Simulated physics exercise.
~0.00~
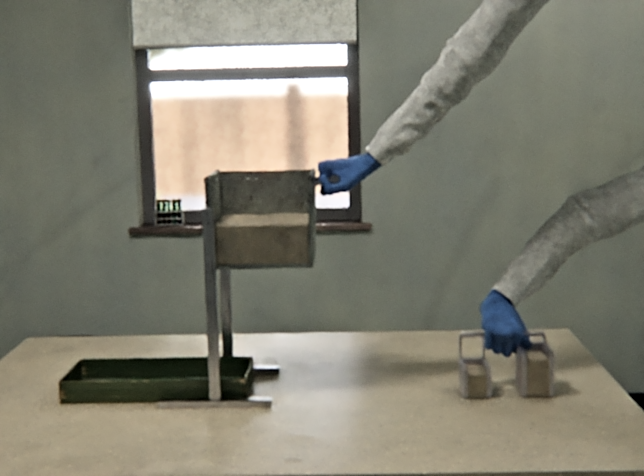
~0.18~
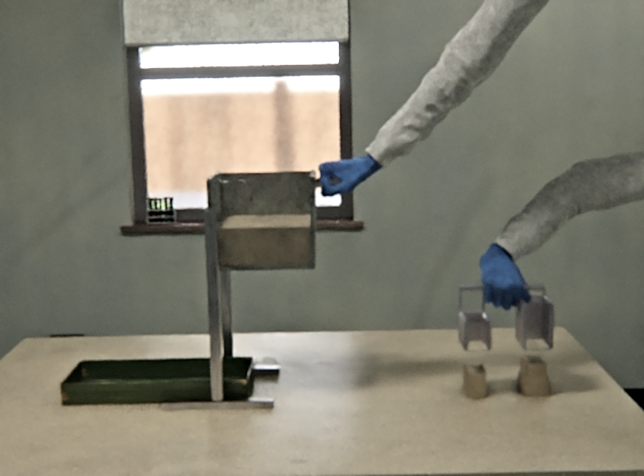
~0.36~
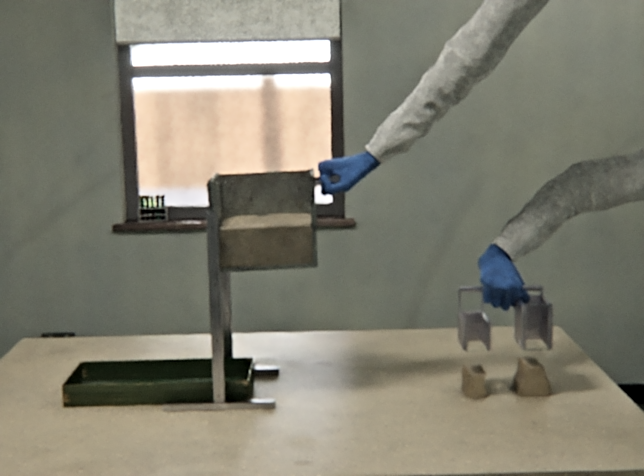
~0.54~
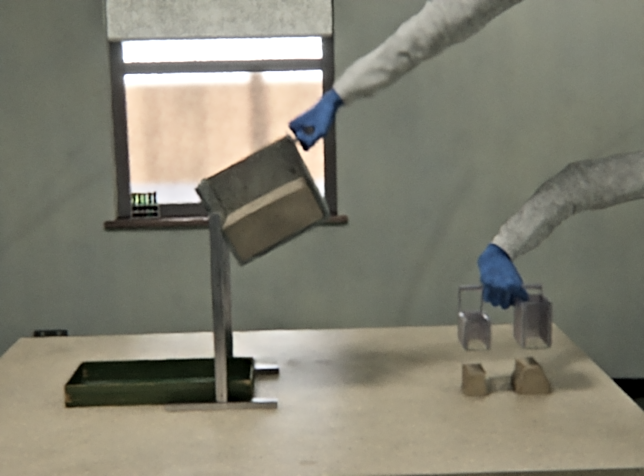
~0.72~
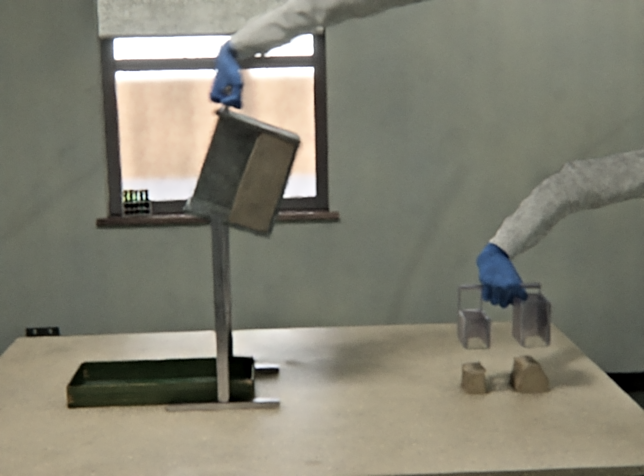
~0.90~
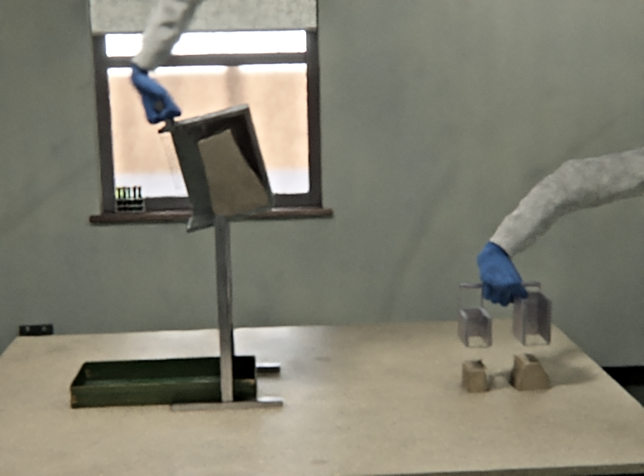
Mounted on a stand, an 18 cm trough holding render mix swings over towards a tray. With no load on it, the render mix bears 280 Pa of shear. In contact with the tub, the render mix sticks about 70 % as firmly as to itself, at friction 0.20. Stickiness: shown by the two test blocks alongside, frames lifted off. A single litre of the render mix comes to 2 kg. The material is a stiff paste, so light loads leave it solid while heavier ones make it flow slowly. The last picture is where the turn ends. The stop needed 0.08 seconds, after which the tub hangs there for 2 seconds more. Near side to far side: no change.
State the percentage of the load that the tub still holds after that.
The tub still holds roughly 37 %.
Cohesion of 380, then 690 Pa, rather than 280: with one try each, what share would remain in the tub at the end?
45 %, then 40 %.
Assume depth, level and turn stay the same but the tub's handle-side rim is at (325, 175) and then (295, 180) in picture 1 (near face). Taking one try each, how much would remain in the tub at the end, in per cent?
Respectively 35 % and 40 %.
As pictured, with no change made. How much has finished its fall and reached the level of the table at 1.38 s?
About 55 per cent.
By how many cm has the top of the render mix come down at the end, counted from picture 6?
Roughly 13 cm.
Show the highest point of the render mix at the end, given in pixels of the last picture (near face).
It ends up highest close to (241, 195).
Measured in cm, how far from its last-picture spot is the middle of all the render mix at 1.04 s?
The shift is near 9 cm.
By 1.04 s, the tub is at 103 degrees and holds 73 %.
By 1.21 s, the tub is at 103 degrees and holds 43 %.
By 1.38 s, the tub is at 103 degrees and holds 37 %.
By 1.55 s, the tub is at 103 degrees and holds 37 %.
By 2.90 s, at the end, the tub is at 103 degrees and holds 37 %.
